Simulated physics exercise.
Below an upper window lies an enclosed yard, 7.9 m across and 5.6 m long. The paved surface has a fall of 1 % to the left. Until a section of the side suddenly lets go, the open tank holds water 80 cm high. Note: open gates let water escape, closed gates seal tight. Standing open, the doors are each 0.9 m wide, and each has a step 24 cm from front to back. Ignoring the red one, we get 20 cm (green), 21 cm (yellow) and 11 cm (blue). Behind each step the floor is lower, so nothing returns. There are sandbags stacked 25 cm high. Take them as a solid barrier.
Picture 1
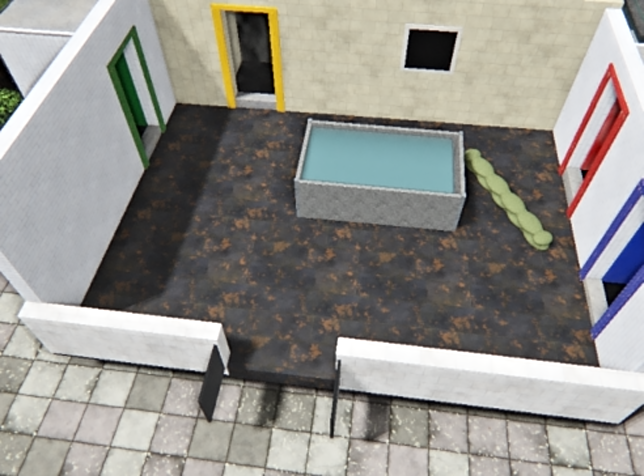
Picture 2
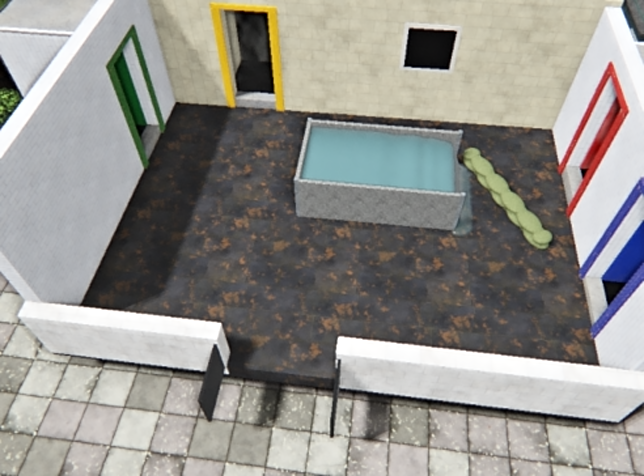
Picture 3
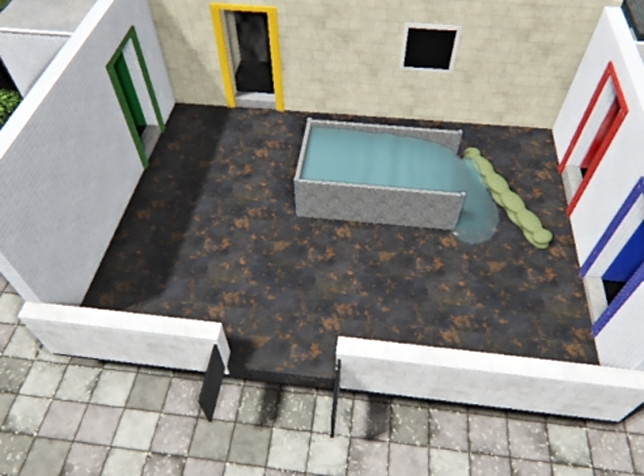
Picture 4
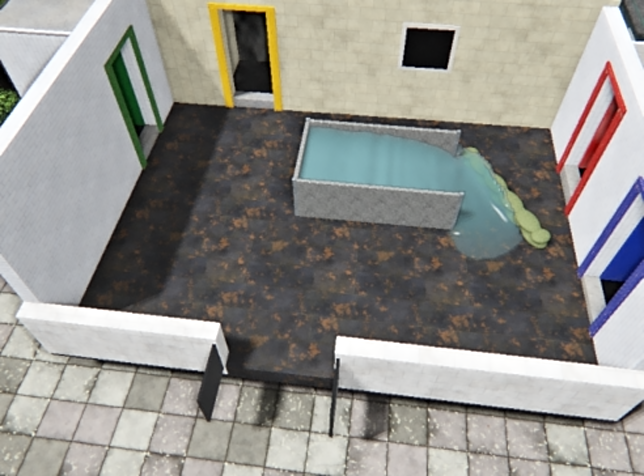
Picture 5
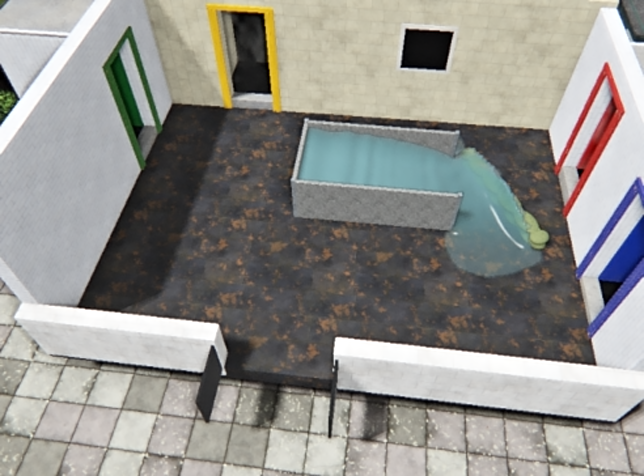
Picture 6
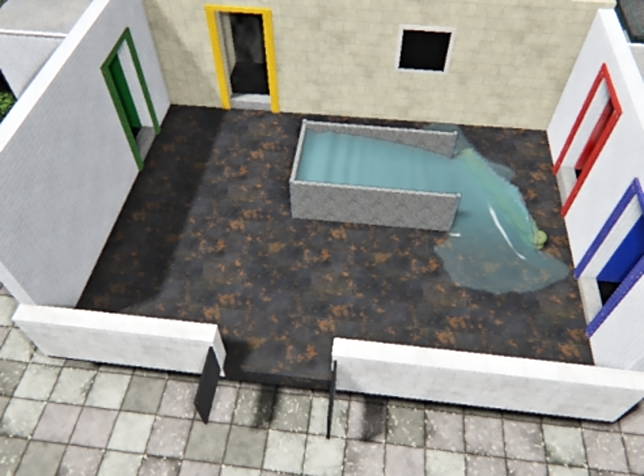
A walled yard with a dark, rust-flecked floor is seen from high above its low white front wall and gap, with pale paving outside. A grey open tank of blue-green water stands near the back, between green and yellow doorways to the left and red and blue ones at right, beside a pale green row of sandbags. Water pours from the tank's right end, spreads over the sandbags and fans forward across the floor, while the view shifts very slightly.
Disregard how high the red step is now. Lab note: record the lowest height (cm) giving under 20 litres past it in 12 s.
Lowest height: 18 cm.
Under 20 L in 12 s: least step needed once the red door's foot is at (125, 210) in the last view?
Roughly 9.0 cm.
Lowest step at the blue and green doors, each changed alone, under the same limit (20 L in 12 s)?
Roughly 18 cm for the blue door and roughly 10.5 cm for the green door.
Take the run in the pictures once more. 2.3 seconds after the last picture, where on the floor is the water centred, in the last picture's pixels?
(453, 225) or so.
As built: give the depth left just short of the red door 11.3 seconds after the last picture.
About 5.0 centimetres.
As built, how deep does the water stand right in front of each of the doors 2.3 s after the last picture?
In cm - green: 0, red: 12, yellow: 0, blue: 17.
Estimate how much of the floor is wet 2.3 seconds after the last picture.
Approximately 40 %.
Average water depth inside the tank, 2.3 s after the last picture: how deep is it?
On average, around 25 cm.
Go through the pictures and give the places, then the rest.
The first frame shows still water, 80 cm deep, in the open tank at (382, 160); the red door at (587, 152) is dry.
In the second frame, water pours out at (453, 187) and has run 0.3 m, to (469, 221); about 10 cm deep outside, 80 cm at the back.
In the third frame, the gap is at (453, 188), the front 0.7 m out at (493, 223); the back of the open tank holds 80 cm.
In the fourth frame, water pours out at (451, 189) and has run 1.2 m, to (518, 238); about 15 cm deep outside, 80 cm at the back.
In the fifth frame, the front is at (537, 255), 1.5 m from the gap at (449, 190); 2.8 m2 of floor is wet, 80 cm left at the back.
In the sixth frame, the gap is at (447, 191), the front 2.0 m out at (563, 272); the back of the open tank holds 73 cm; 0.9 m in a straight line remain to the red door at (580, 152).
Then, 0.7 s after the last picture water covers 25 % of the floor, deepest (53 cm) near (472, 181); 24 cm at the red door, 0 litres in over its 24 cm step.
Then, 2.3 s after the last picture water covers 40 % of the floor, deepest (42 cm) near (577, 391); 12 cm at the red door, 1 litre in over its 24 cm step.
Then, 11.3 s after the last picture water covers 90 % of the floor, deepest (14 cm) near (158, 132); 5 cm at the red door, 1 litre in over its 24 cm step.
At the red door as built, the water peaked near 26 cm, 0.9 s after the last picture.
With a step of 14 cm, 45 litres would have come in within the 12 s; with 19.5 cm, 11 litres. So under 20 litres takes about 18 cm.
